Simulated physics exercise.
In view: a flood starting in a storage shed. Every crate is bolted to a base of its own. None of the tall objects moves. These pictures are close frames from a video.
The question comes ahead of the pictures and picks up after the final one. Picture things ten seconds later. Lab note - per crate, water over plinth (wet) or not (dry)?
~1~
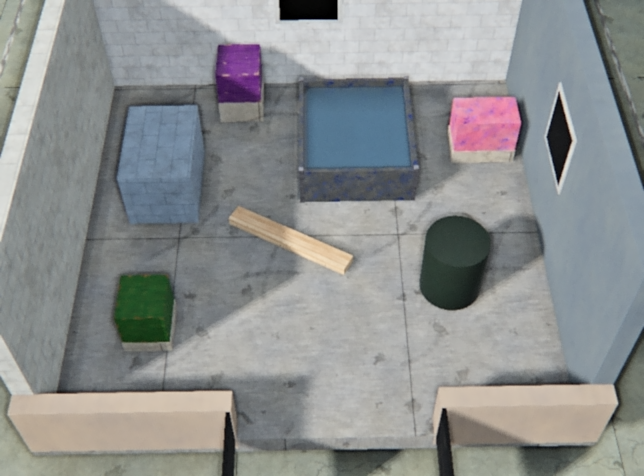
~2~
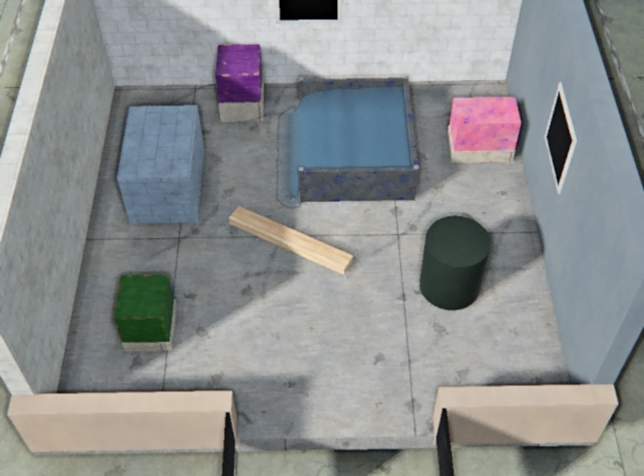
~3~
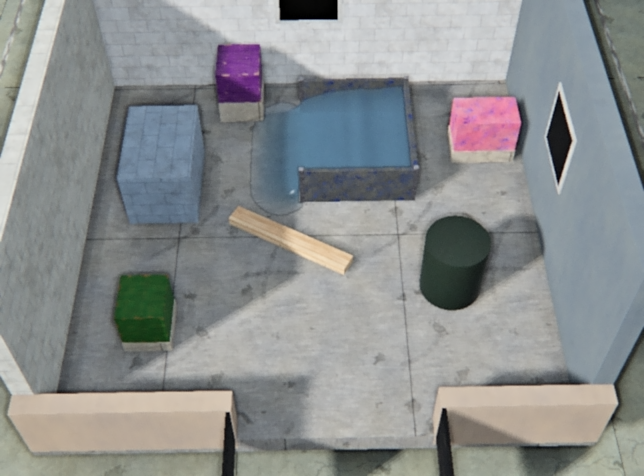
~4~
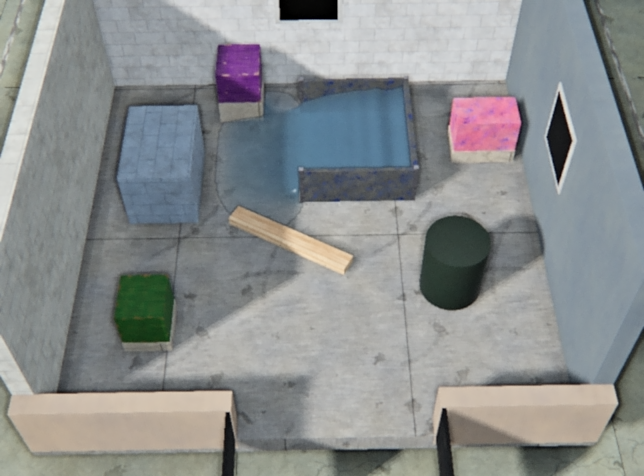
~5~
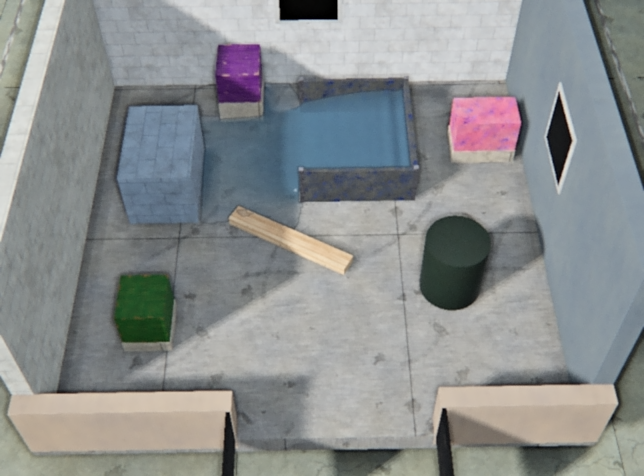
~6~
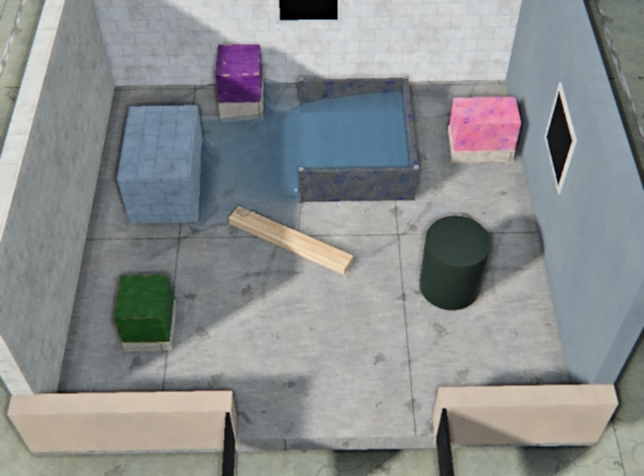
The green crate has no water on it afterwards; the pink crate has no water on it afterwards; the purple crate has no water on it afterwards.
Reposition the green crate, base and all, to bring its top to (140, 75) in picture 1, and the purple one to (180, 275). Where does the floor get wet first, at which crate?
One in green.
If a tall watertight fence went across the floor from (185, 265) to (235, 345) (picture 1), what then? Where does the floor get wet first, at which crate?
The crate marked purple.
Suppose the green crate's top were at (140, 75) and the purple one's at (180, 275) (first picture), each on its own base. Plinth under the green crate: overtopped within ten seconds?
I'd say the green crate is hit by the flood.
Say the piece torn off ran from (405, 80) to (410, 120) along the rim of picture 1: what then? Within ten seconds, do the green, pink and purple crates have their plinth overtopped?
Going through them, the green crate is never reached, the pink crate gets reached and the purple crate is never reached.
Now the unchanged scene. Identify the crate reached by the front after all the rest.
I'd name the one in pink.
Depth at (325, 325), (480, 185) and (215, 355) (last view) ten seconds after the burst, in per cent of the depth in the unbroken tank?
About 6, 4, 6 %.
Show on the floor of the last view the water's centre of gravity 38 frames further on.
Centre of mass: Roughly (256, 204).
A moment on, water covers 25 % of the floor; the green crate not reached, the pink crate not reached, the purple crate water round its plinth.
Next, water covers 40 % of the floor; the green crate water round its plinth, the pink crate not reached, the purple crate water round its plinth.
Then, water covers 60 % of the floor; the green crate water round its plinth, the pink crate not reached, the purple crate water round its plinth.
Later, water covers 75 % of the floor; the green crate water round its plinth, the pink crate water round its plinth, the purple crate water round its plinth.
In the end, water covers 95 % of the floor; the green crate stayed above the water, the pink crate stayed above the water, the purple crate stayed above the water.
